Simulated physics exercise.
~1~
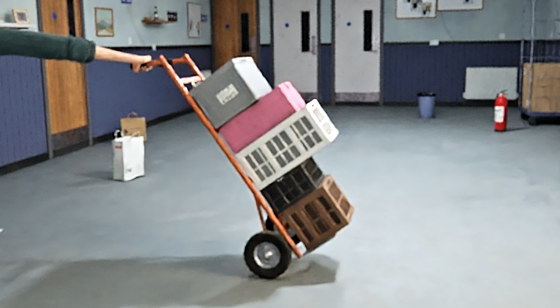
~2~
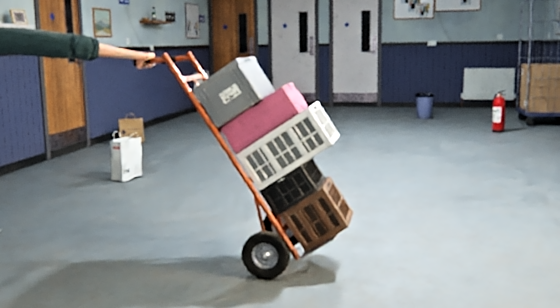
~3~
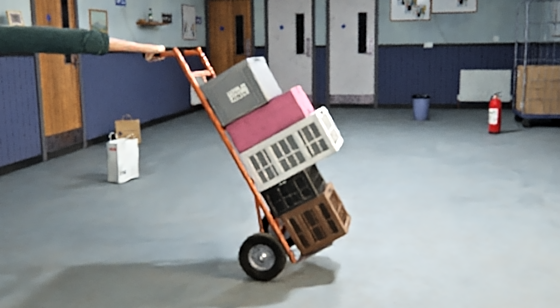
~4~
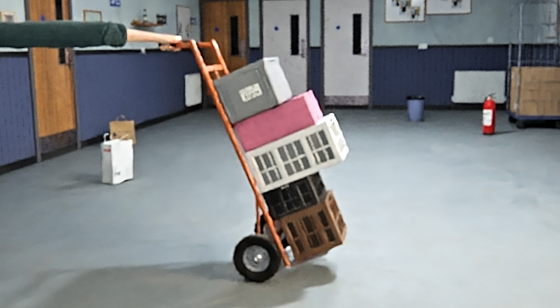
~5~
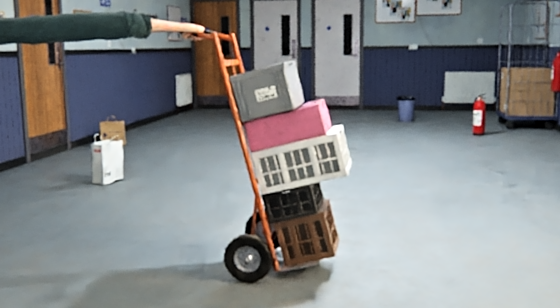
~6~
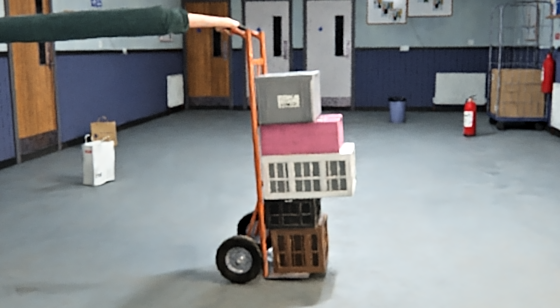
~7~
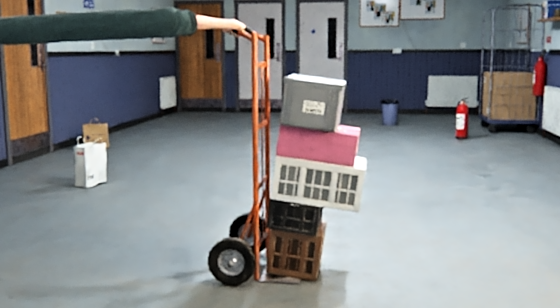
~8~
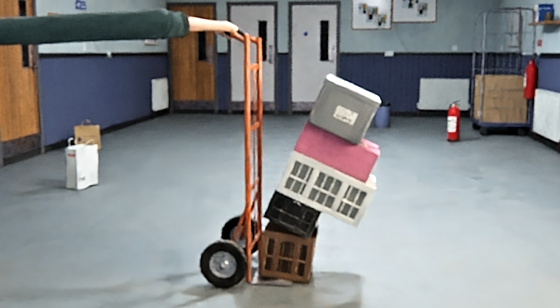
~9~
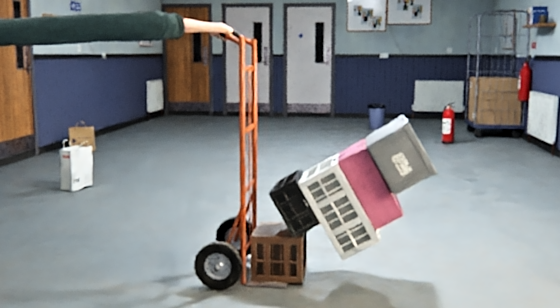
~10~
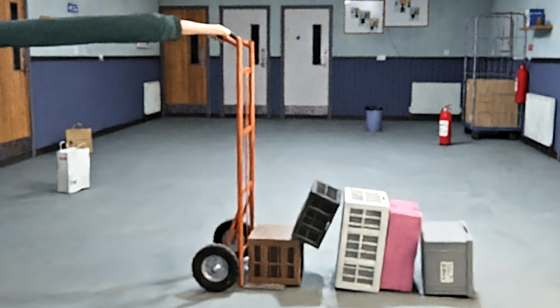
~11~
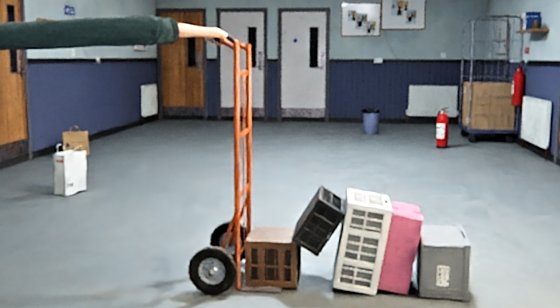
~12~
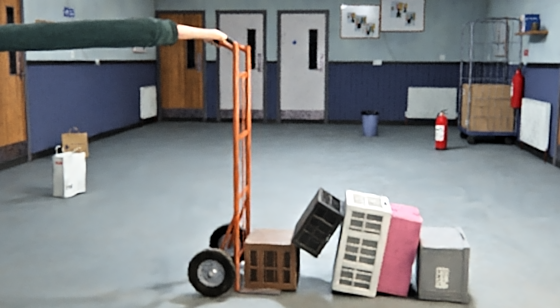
An orange sack truck, tilted back toward the left and gripped by an outstretched arm in a dark green sleeve, carries a leaning stack of five boxes and crates across a blue-walled hall. The arm swings the truck upright, and the load straightens with it. As the truck stops, the stack keeps tipping to the right, away from the frame. The grey tote, pink box and white crate topple together onto the floor, while the black crate rolls over after them. Finally, the hand still holds the upright truck, the brown crate sits at its base, and the black crate leans between it and the fallen row.
